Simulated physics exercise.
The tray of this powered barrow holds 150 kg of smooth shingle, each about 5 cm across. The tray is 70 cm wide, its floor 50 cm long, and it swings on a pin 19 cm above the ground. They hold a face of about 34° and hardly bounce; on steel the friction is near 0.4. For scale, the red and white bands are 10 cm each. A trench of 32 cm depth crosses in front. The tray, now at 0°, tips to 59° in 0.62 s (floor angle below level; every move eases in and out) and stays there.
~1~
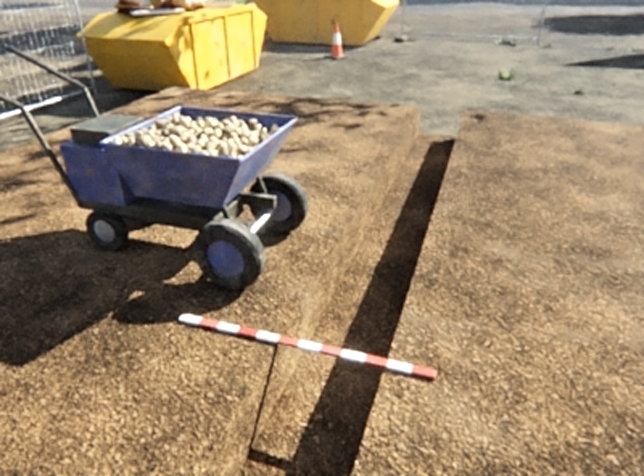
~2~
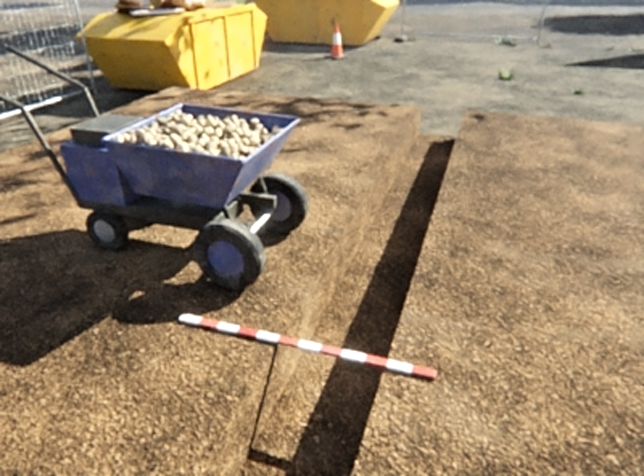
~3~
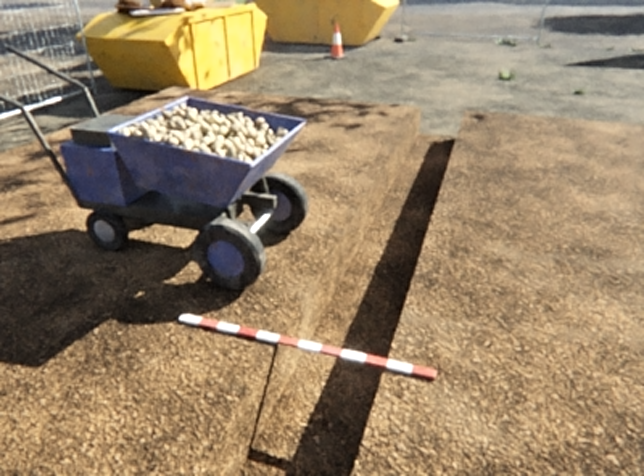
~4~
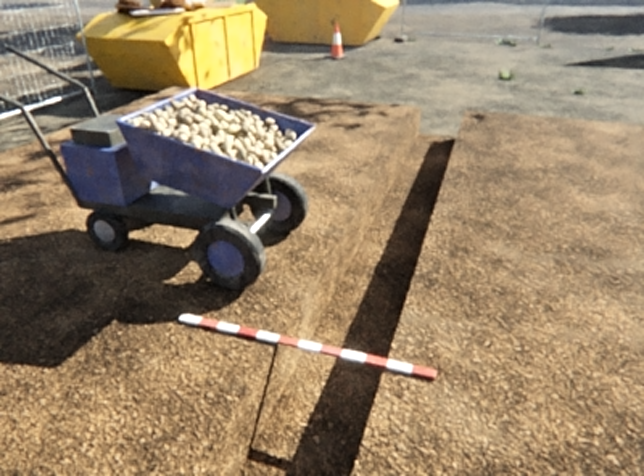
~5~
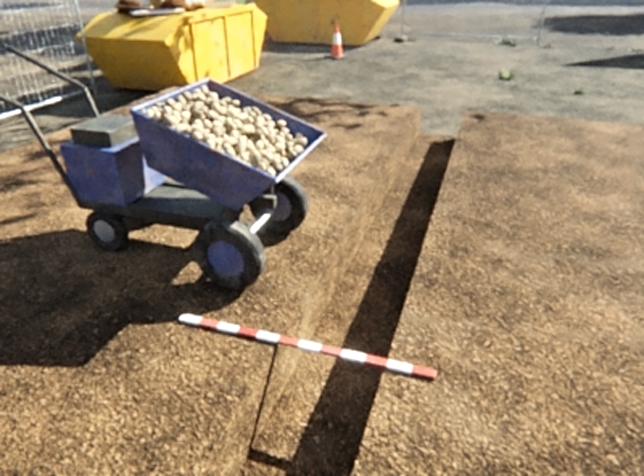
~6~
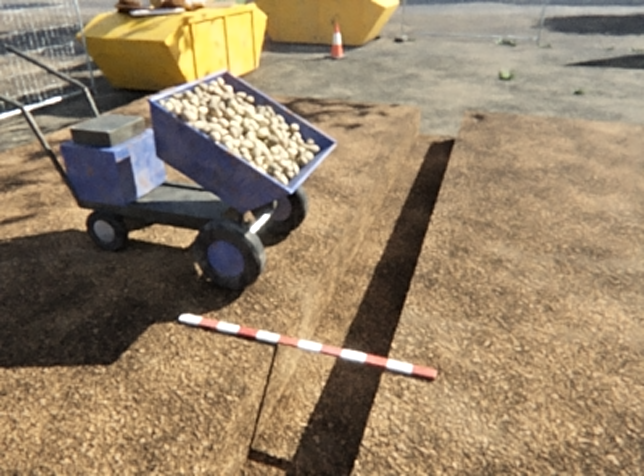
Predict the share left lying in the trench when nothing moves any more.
Some 43 per cent of it.
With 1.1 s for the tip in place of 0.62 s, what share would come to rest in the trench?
In that case some 60 per cent.
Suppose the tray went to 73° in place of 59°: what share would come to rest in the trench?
Then about 70 per cent.
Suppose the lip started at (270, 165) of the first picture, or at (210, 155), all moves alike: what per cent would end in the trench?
About 25 and 60 per cent.
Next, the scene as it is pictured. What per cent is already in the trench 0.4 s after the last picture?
Some 15 per cent.
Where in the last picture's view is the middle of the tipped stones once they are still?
Near (394, 321).
Then, 0.2 s after the last picture the floor is at 49°, 100 % in the tray; the foremost stones are at (319, 195).
Then, 0.4 s after the last picture the floor is at 59°, 83 % in the tray, 17 % in the trench; the foremost stones are at (402, 244).
Then, 0.8 s after the last picture the floor is at 59°, 46 % in the tray, 28 % in the trench, 25 % past the trench; the foremost stones are at (545, 311).
Then, 2.7 s after the last picture the floor is at 59°, 32 % in the tray, 43 % in the trench, 25 % past the trench; the foremost stones are past the picture's edge.
